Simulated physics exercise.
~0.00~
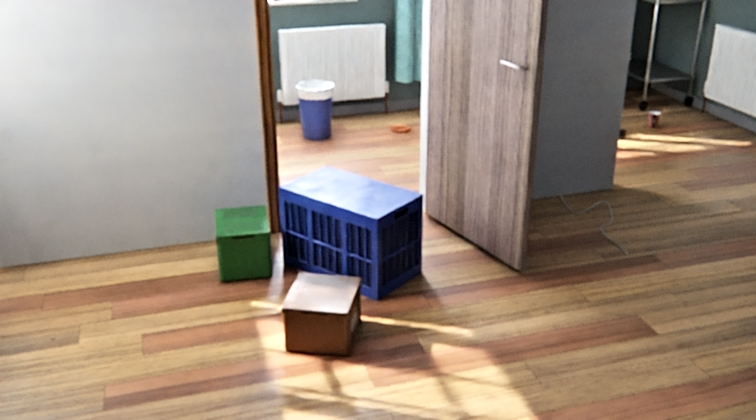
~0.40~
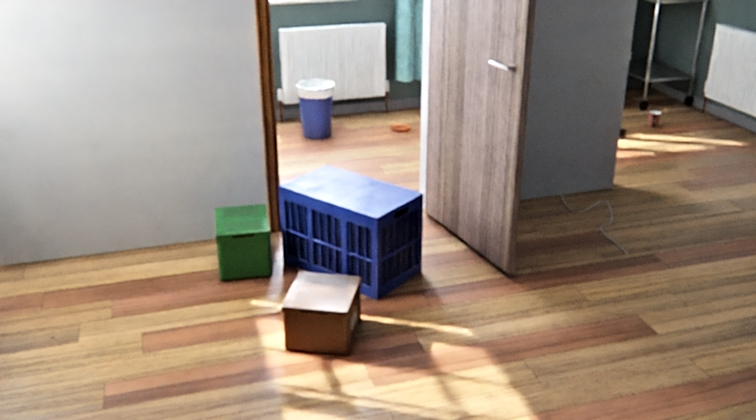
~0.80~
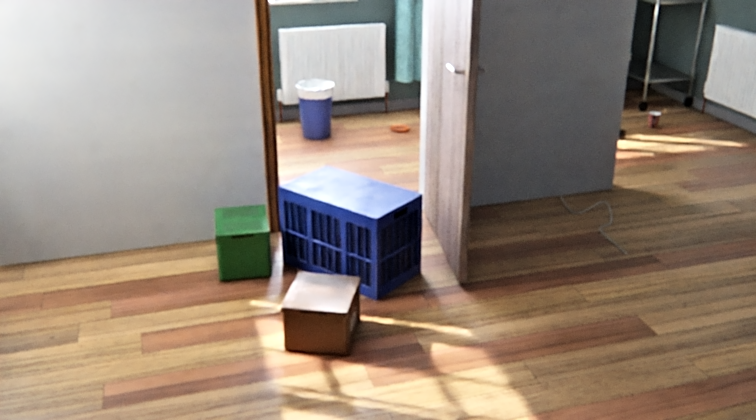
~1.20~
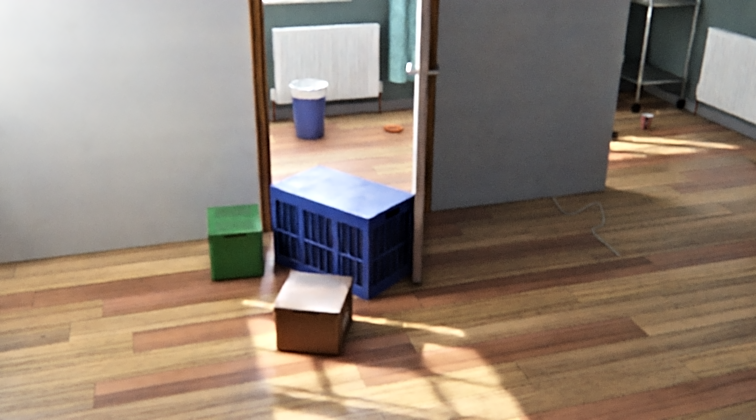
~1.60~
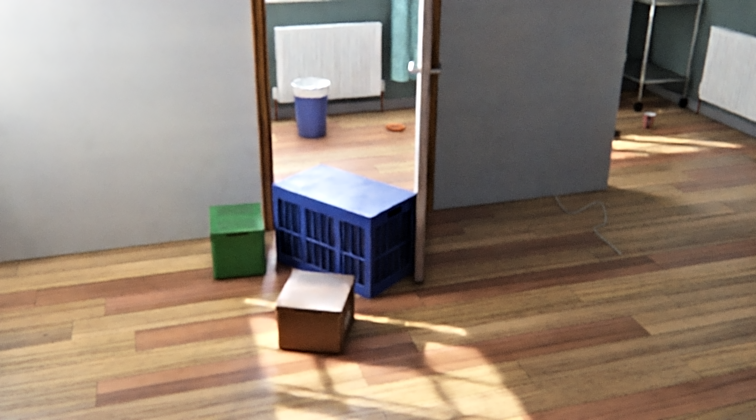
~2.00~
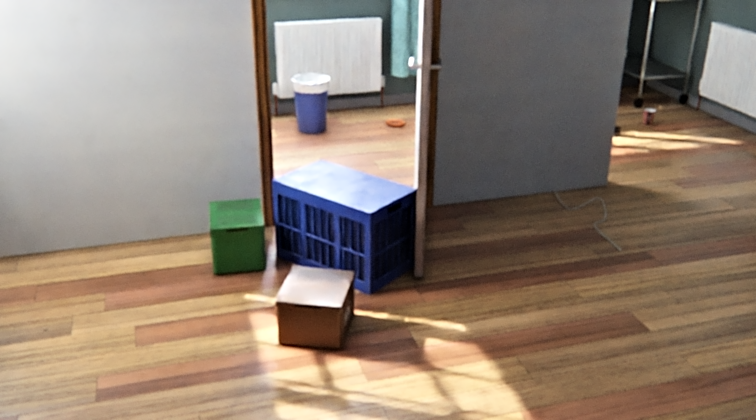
In a sunlit room with a wooden floor, a wide-open door swung partway toward the doorway, then stopped edge-on and stayed there, while the blue chest in the opening and the green and brown totes beside it stayed put.
